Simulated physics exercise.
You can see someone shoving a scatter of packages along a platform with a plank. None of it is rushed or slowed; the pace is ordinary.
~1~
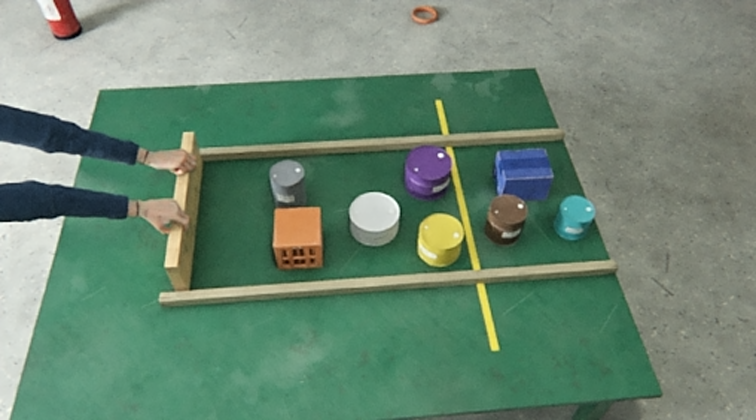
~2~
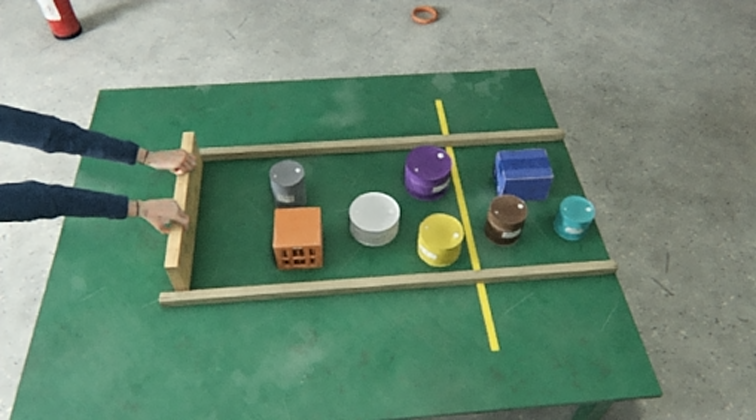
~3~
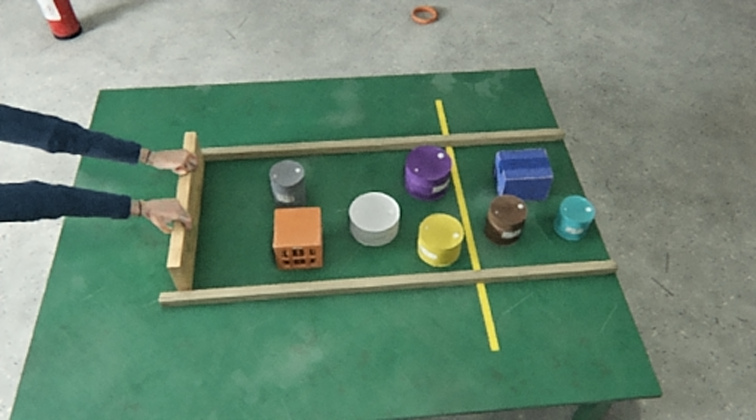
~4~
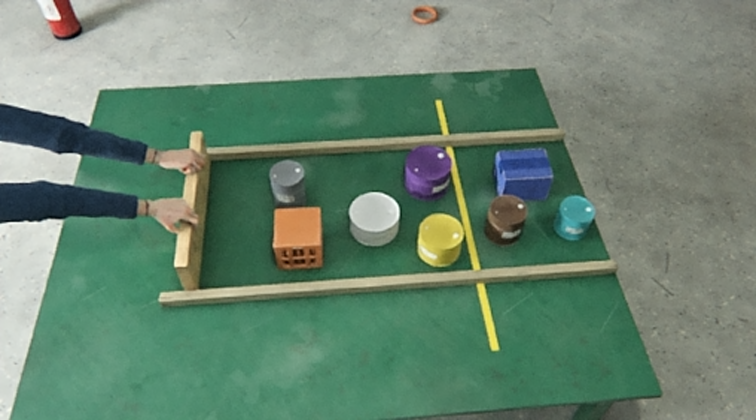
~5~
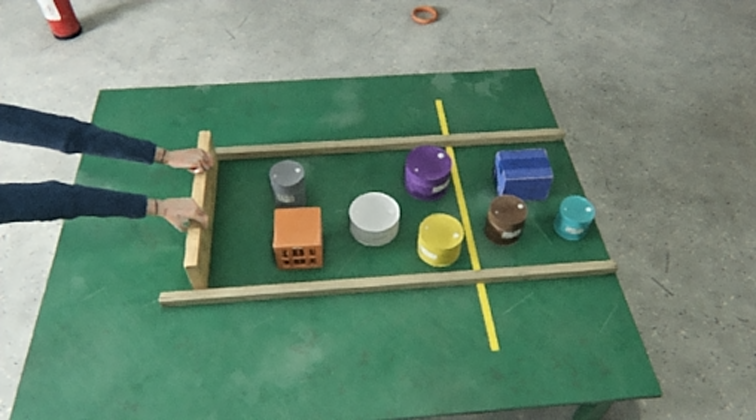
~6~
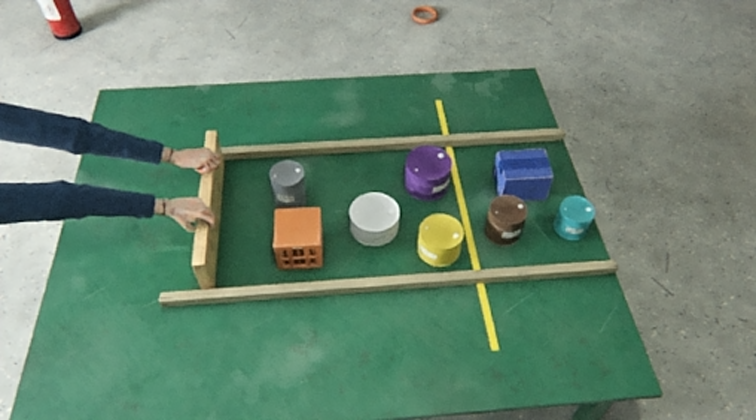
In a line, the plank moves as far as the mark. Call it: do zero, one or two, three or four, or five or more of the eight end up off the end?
Zero end up off it.
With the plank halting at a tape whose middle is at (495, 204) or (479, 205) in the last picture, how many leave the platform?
Try 1: 1; try 2: 1.
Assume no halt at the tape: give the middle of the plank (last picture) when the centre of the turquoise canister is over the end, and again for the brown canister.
Roughly (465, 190); for the second one, roughly (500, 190).
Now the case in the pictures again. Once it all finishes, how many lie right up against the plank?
Contact count: 2.
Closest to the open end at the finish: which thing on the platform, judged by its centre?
The turquoise canister.
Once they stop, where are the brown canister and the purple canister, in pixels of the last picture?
Near (566, 218) and (505, 160).
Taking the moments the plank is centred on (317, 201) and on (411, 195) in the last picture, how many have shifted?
3 by the first point, 6 by the second.
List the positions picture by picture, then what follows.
Turquoise canister (574, 218); blue parcel (522, 175); brown canister (505, 220); plank (186, 209); tape (463, 206), in the first picture.
Blue parcel (522, 176); plank (186, 209), in the second picture.
Brown canister (505, 221); orange crate (299, 239), in the third picture.
Turquoise canister (574, 218); yellow canister (440, 240), in the fourth picture.
Blue parcel (522, 176); grey canister (289, 187), in the fifth picture.
Turquoise canister (574, 218); blue parcel (522, 176); brown canister (505, 221); plank (210, 207); tape (463, 206), in the sixth picture.
A little later, none off yet; turquoise canister at rest near (574, 218); blue parcel at rest near (522, 176); brown canister at rest near (505, 221).
When it is over, the number that fall off is zero.
